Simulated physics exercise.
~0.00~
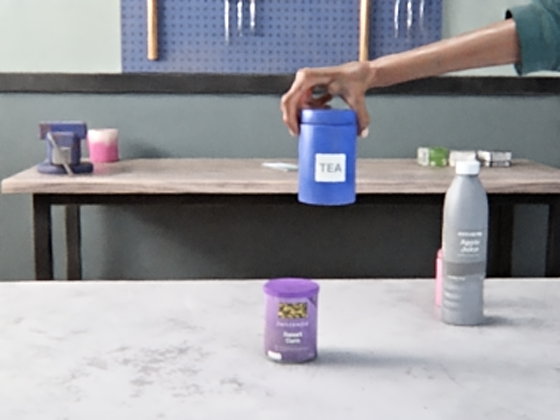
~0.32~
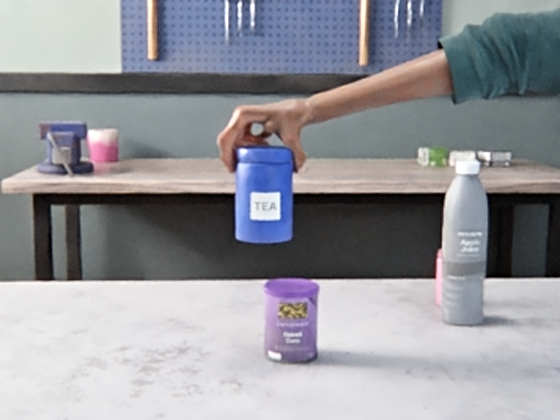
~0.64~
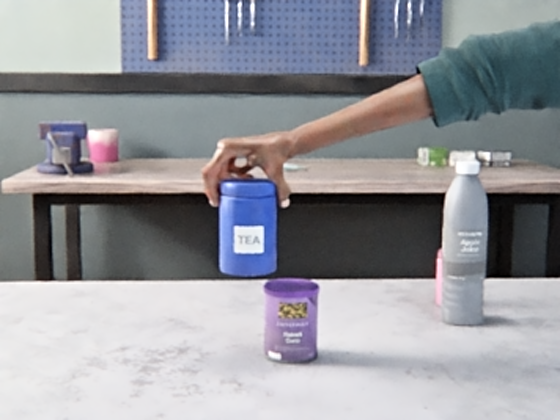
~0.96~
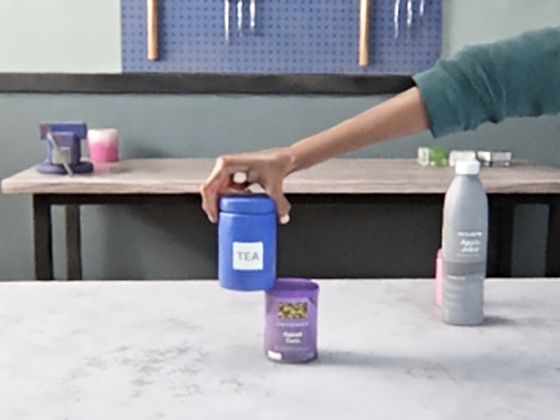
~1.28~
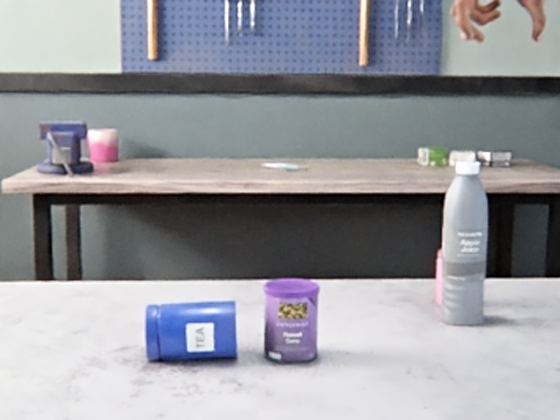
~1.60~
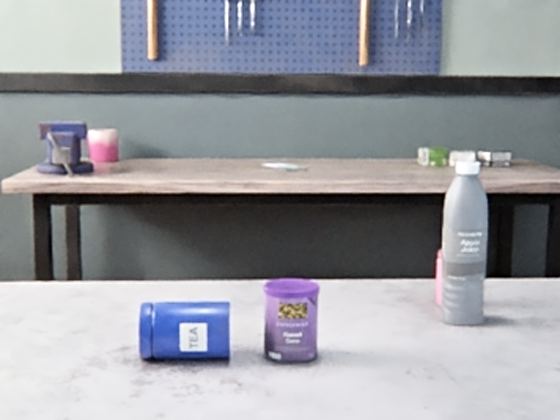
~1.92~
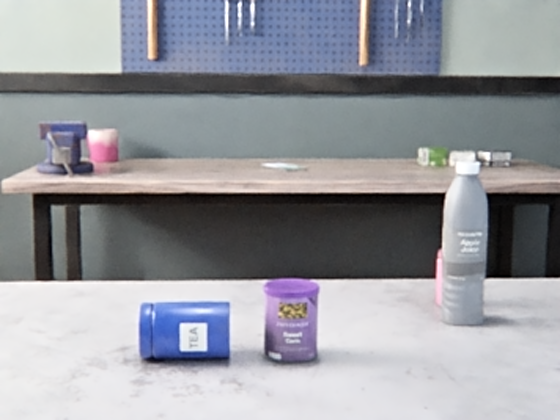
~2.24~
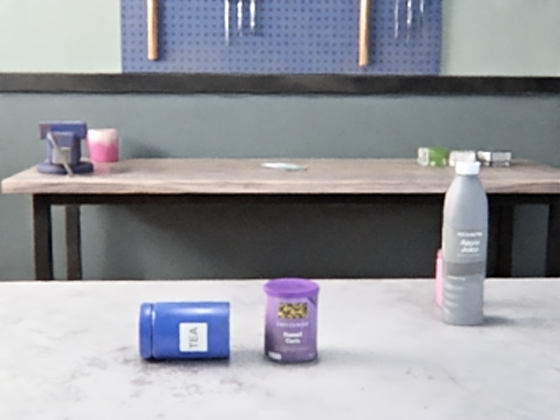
A hand lowers a blue tea jar onto a purple tin, but it topples beside it.
